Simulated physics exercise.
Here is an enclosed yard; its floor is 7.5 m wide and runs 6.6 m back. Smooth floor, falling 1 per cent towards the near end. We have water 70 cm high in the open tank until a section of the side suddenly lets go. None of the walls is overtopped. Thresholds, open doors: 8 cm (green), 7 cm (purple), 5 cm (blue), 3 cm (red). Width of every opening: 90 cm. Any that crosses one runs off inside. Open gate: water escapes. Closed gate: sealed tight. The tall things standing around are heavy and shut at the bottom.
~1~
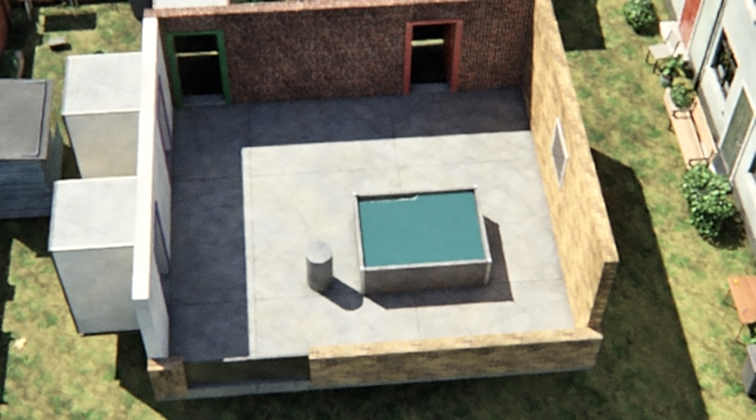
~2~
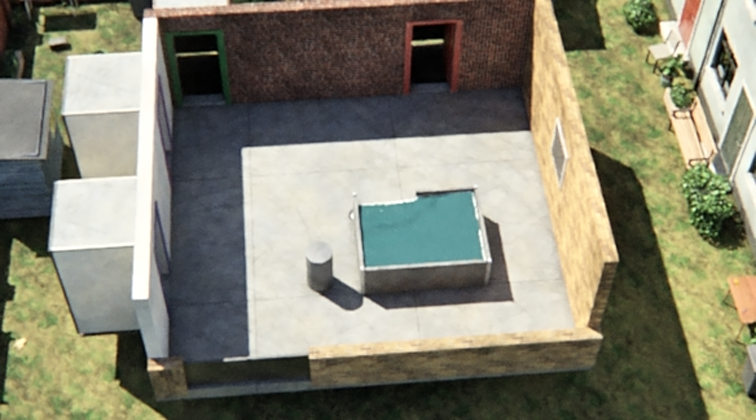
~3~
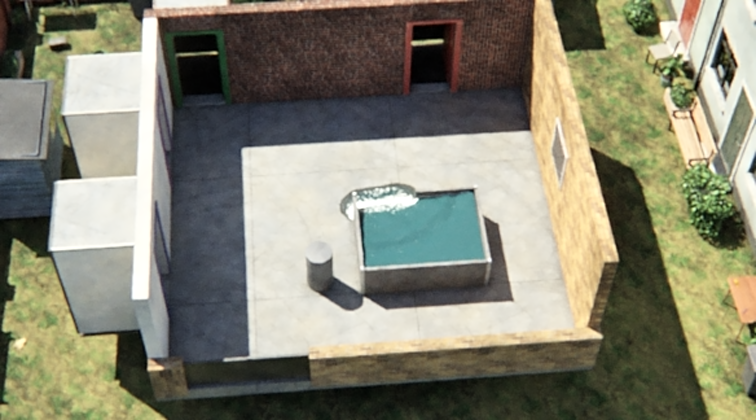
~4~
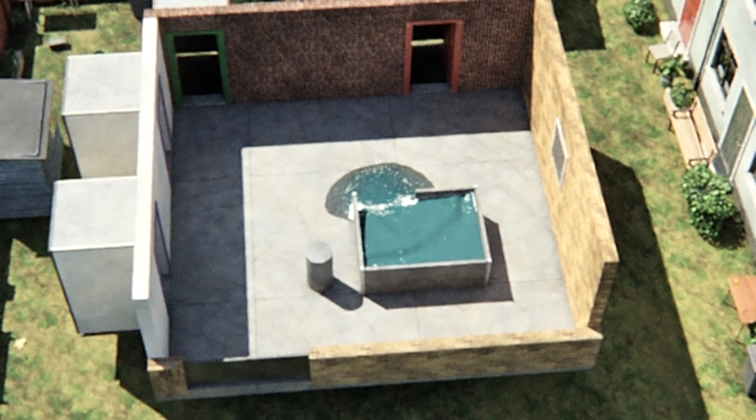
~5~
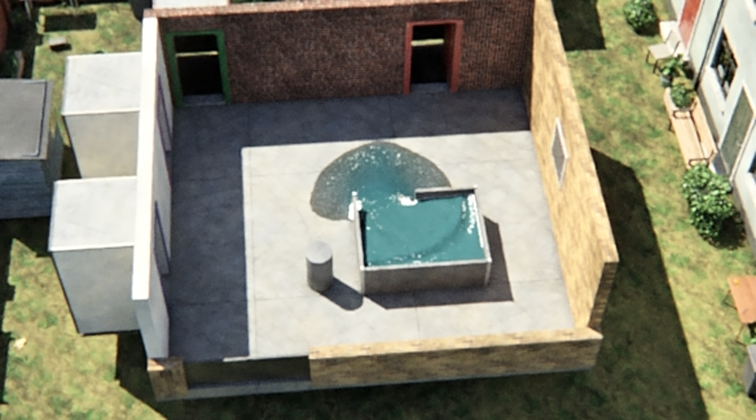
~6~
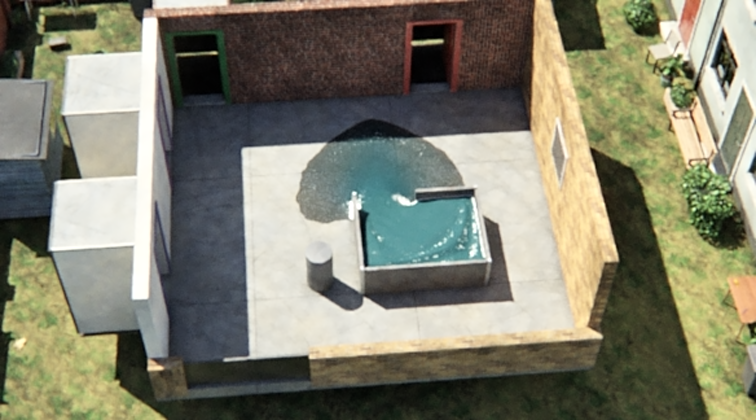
In a walled yard with a smooth grey floor, water pours from the far side of an open rectangular tank, spreading across the floor in a widening rounded sheet towards the brick back wall, while the tank's surface ripples.
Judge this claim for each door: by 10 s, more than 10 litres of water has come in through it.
Outcome: The green door lets in more than the cap; the purple door lets in more than the cap; the blue door lets in less than the cap; the red door lets in more than the cap.
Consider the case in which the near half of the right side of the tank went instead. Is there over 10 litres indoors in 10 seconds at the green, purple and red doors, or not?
Then green would come out on the low side, purple on the low side and red on the high side.
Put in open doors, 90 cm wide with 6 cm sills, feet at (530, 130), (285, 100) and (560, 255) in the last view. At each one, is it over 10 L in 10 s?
In sequence the answers are more than that, more than that and less than that.
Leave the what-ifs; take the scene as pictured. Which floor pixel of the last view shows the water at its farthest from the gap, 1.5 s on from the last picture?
Near (182, 110).
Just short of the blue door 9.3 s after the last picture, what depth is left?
I'd put it at around 3.5 cm deep.
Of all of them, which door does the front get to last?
The blue door.
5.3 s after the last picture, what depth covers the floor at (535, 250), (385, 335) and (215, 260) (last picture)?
About 2, 0 and 3 cm respectively.
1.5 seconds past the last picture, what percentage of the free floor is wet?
About 35 per cent.
Then, 0.7 s after the last picture water covers 25 % of the floor and is deepest (37 cm) near (372, 214); green door not reached, purple door not reached, blue door not reached, red door 9 cm at the sill, 3 L in.
Then, 1.5 s after the last picture water covers 35 % of the floor and is deepest (30 cm) near (351, 100); green door 8 cm at the sill, 0 L in, purple door not reached, blue door not reached, red door 16 cm at the sill, 53 L in.
Then, 2.8 s after the last picture water covers 40 % of the floor and is deepest (24 cm) near (173, 117); green door 14 cm at the sill, 12 L in, purple door 12 cm at the sill, 2 L in, blue door not reached, red door 12 cm at the sill, 127 L in.
Then, 5.3 s after the last picture water covers 75 % of the floor and is deepest (13 cm) near (181, 129); green door 13 cm at the sill, 63 L in, purple door 12 cm at the sill, 39 L in, blue door 3 cm at the sill, 0 L in, red door 7 cm at the sill, 187 L in.
Then, 9.3 s after the last picture water covers 95 % of the floor and is deepest (11 cm) near (438, 360); green door 6 cm at the sill, 76 L in, purple door 6 cm at the sill, 57 L in, blue door 3 cm at the sill, 0 L in, red door 4 cm at the sill, 211 L in.
